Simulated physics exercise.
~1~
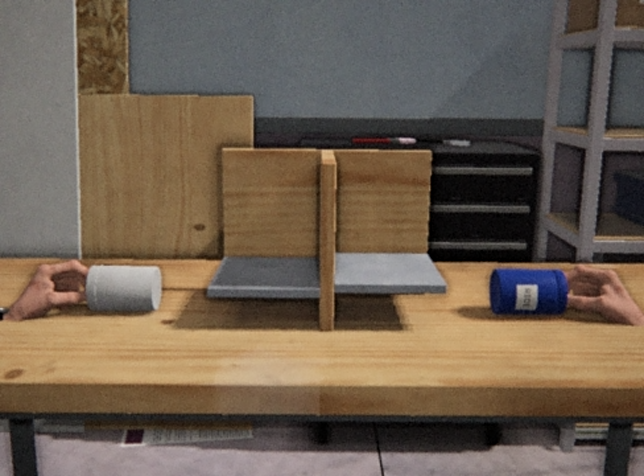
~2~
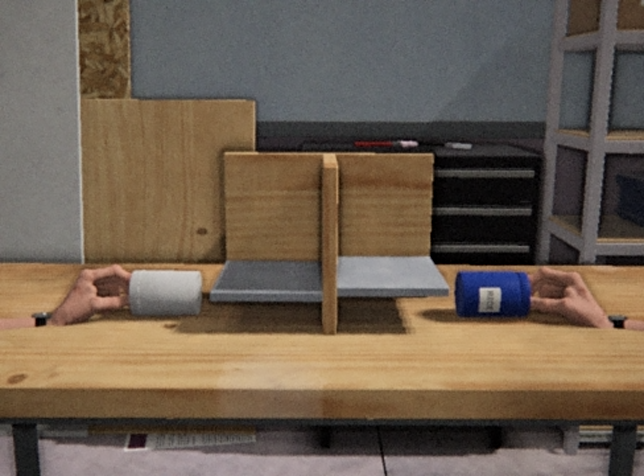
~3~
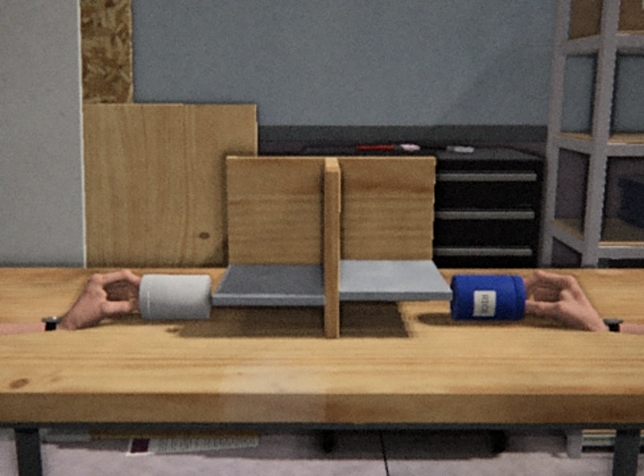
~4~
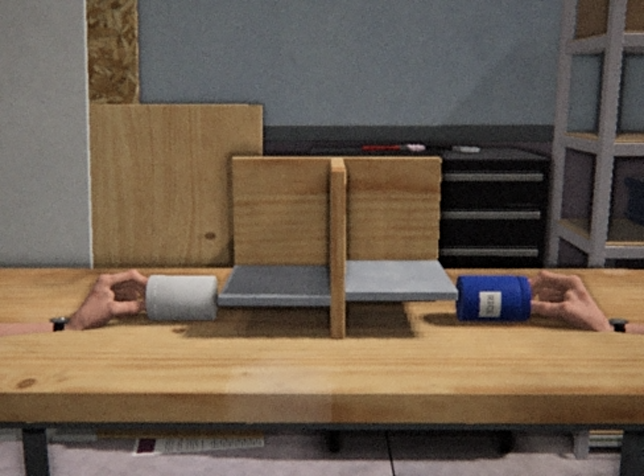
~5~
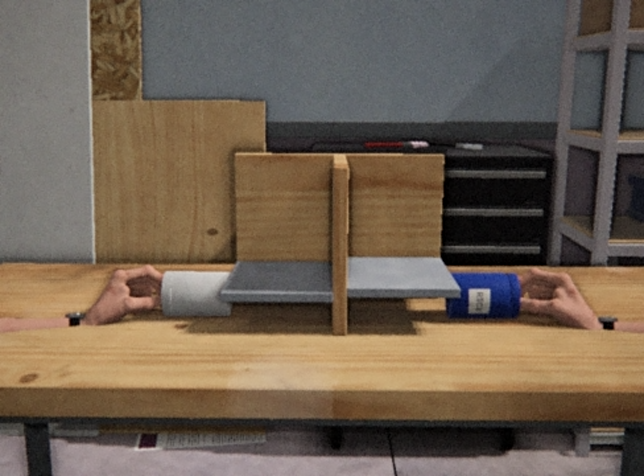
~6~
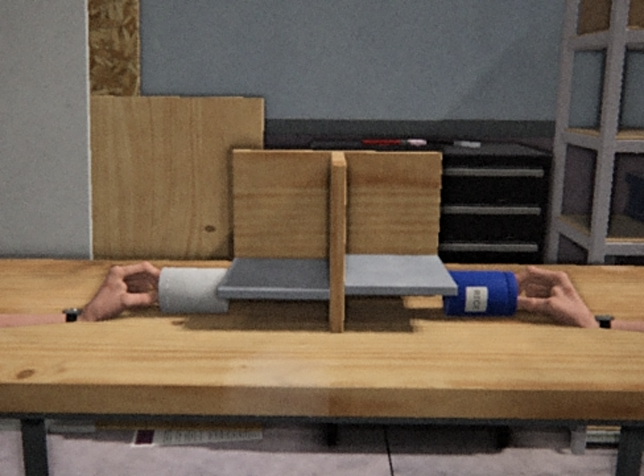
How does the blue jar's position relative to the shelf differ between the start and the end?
At the start the blue jar lies on its side a short way to the right of the shelf. By the end it has moved left and rests right at the shelf's right edge, still on its side.
On a bench, hands slide a white beaker and blue jar inward, stopping at a shelf.
